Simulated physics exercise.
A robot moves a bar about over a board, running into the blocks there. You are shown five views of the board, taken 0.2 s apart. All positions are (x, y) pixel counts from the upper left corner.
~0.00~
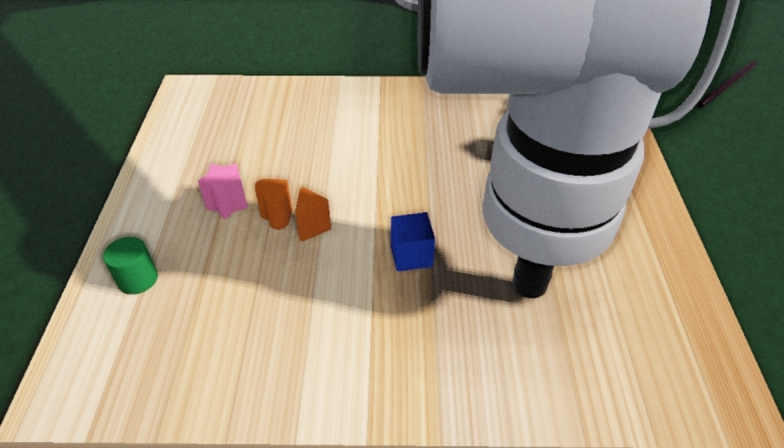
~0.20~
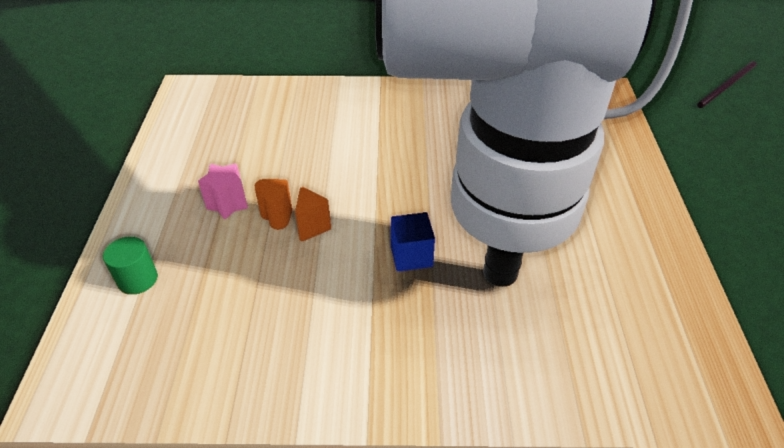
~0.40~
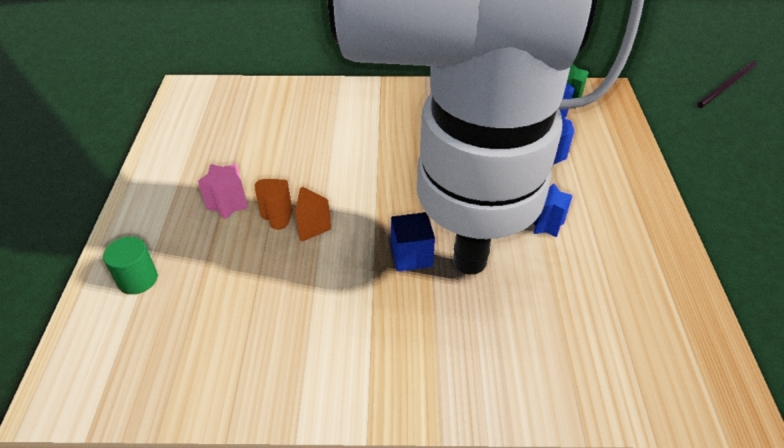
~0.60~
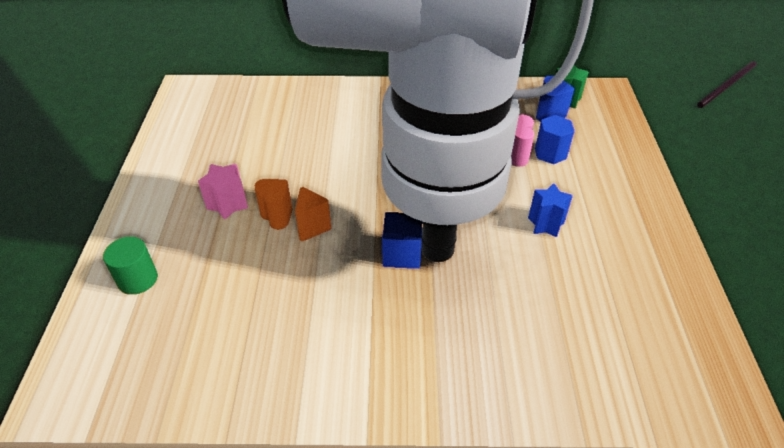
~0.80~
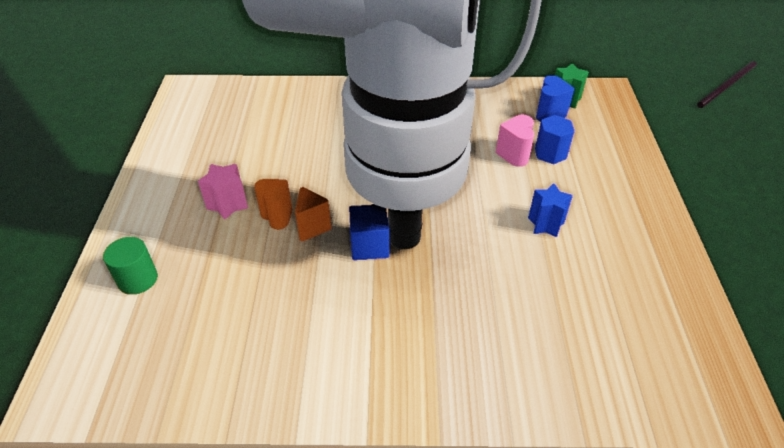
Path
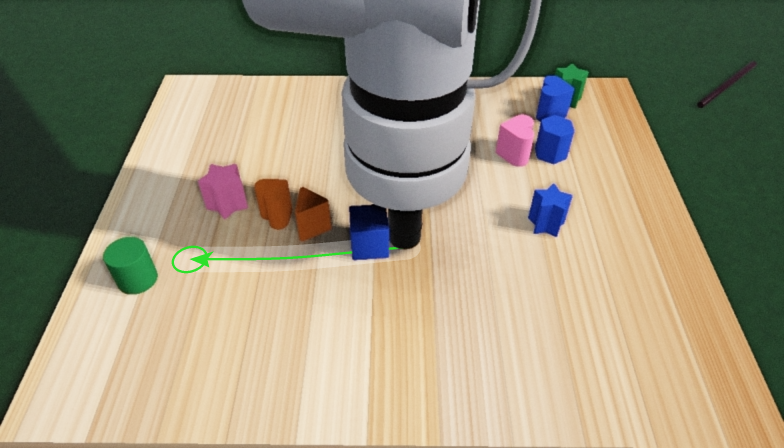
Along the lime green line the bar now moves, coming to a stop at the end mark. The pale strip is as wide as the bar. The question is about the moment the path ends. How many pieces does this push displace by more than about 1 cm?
It's going to be three or more.
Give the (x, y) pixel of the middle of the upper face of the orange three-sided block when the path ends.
Its top middle: (290, 181).
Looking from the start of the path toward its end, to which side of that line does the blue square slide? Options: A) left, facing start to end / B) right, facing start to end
B (right, facing start to end)
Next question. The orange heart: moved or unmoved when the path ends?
It is shoved along.
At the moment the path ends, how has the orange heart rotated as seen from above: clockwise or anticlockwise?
Viewed from above: Anti-clockwise.
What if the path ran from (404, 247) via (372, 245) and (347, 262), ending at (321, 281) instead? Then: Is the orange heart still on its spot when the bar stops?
Final answer: Yes.
The line goes from (404, 247) by way of (298, 257) to (190, 259).
What follows on the original path. One third of the way, bar (332, 246); orange heart (266, 185), turned 15° anticlockwise; orange three-sided block (291, 189); blue square (304, 208), turned 65° clockwise.
Two thirds of the way, bar (260, 250); orange heart (259, 180), turned 20° anticlockwise; orange three-sided block (290, 181), turned 20° clockwise; blue square (290, 203), turned 90° clockwise.
At the end, bar (187, 251); green round block unmoved; orange heart (259, 180), turned 20° anticlockwise; orange three-sided block (290, 181), turned 20° clockwise; blue square (290, 203), turned 90° clockwise.
